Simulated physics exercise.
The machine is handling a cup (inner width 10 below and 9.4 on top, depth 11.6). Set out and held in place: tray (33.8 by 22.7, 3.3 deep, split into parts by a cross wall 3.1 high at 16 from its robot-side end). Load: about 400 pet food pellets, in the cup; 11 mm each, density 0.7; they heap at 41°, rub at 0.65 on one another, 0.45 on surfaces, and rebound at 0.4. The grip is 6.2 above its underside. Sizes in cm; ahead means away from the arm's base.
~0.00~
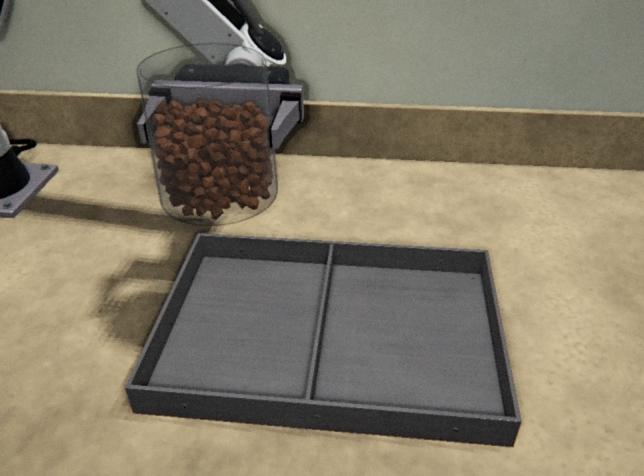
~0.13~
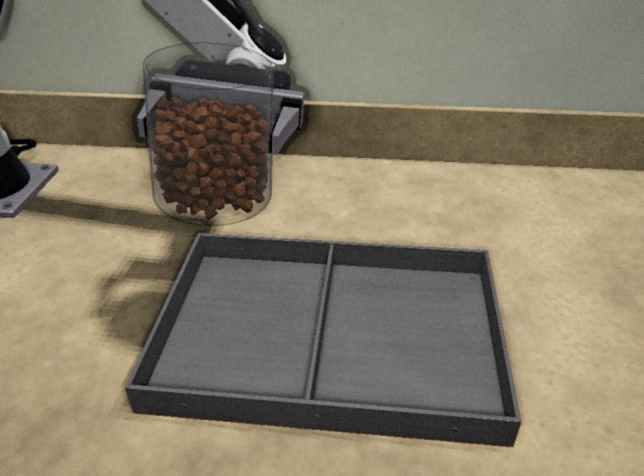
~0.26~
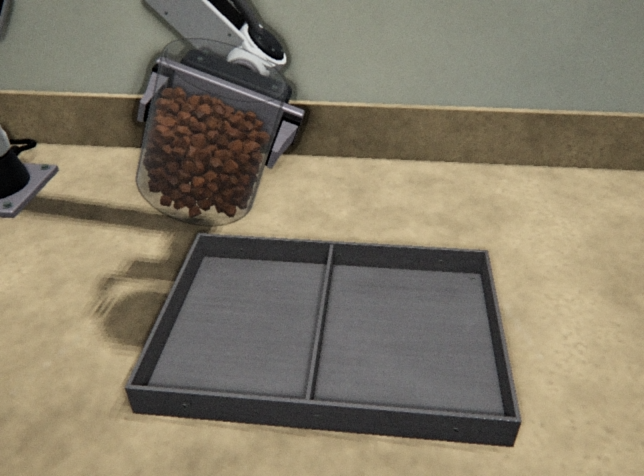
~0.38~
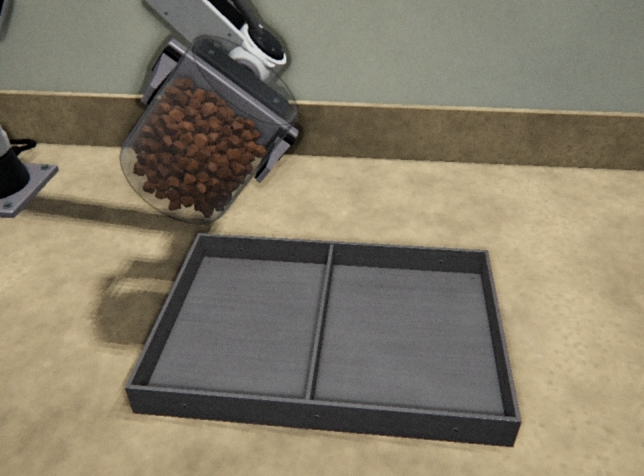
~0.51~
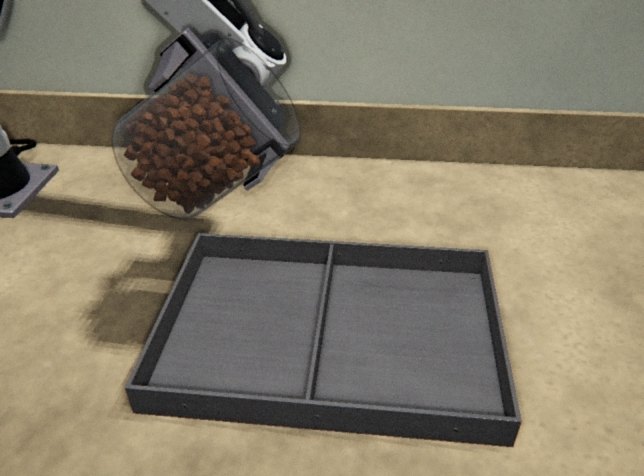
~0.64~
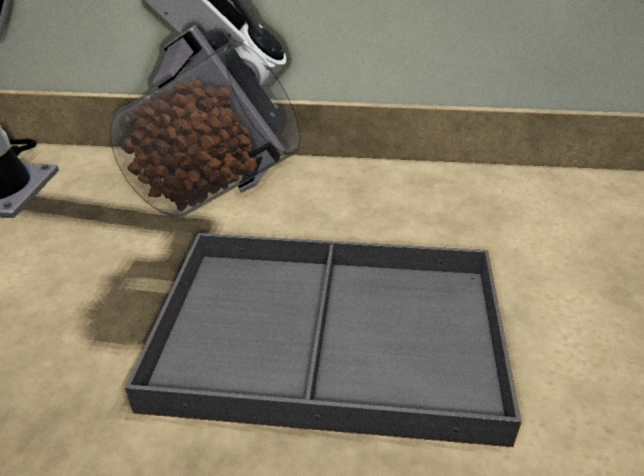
Robot arm holding a clear cup of reddish-brown pellets, gradually tilting it beside an empty, dark two-part tray on a tan surface.
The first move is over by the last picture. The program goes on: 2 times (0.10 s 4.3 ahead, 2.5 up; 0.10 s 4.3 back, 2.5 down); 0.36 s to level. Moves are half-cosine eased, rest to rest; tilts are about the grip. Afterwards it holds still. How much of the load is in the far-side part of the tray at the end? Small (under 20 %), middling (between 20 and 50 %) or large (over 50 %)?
A middling share, between 20 and 50 %, ends in the far-side part of the tray.
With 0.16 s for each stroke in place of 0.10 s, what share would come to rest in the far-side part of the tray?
In that case some 5 per cent.
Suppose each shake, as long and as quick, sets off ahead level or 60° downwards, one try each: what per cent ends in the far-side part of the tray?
Some 10 and 0 per cent.
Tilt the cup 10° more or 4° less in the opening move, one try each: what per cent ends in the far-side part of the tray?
About 50 and 25 per cent.
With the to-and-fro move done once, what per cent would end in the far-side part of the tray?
In that case some 25 per cent.
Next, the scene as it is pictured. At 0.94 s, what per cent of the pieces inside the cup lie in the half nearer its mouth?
Some 35 per cent.
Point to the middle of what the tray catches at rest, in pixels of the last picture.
At about (421, 337).
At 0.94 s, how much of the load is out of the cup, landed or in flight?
Some 20 per cent.
By 0.94 s, tilted 58° forward, highest piece 27 above the table; 319 in the cup, 2 in the far-side part, 80 in flight or on a rim.
By 1.25 s, tilted 22° forward, highest piece 27 above the table; 253 in the cup, 133 in the far-side part, 5 on the table or floor, 4 in the robot-side part, 6 in flight or on a rim.
By 1.60 s, level, highest piece 26 above the table; 253 in the cup, 139 in the far-side part, 5 on the table or floor, 4 in the robot-side part.
By 2.65 s, level, highest piece 25 above the table; 253 in the cup, 139 in the far-side part, 5 on the table or floor, 4 in the robot-side part.
Final count, 253 in the cup, 139 in the far-side part, 5 on the table or floor, 4 in the robot-side part. That is 35 % in the far-side part of the tray.
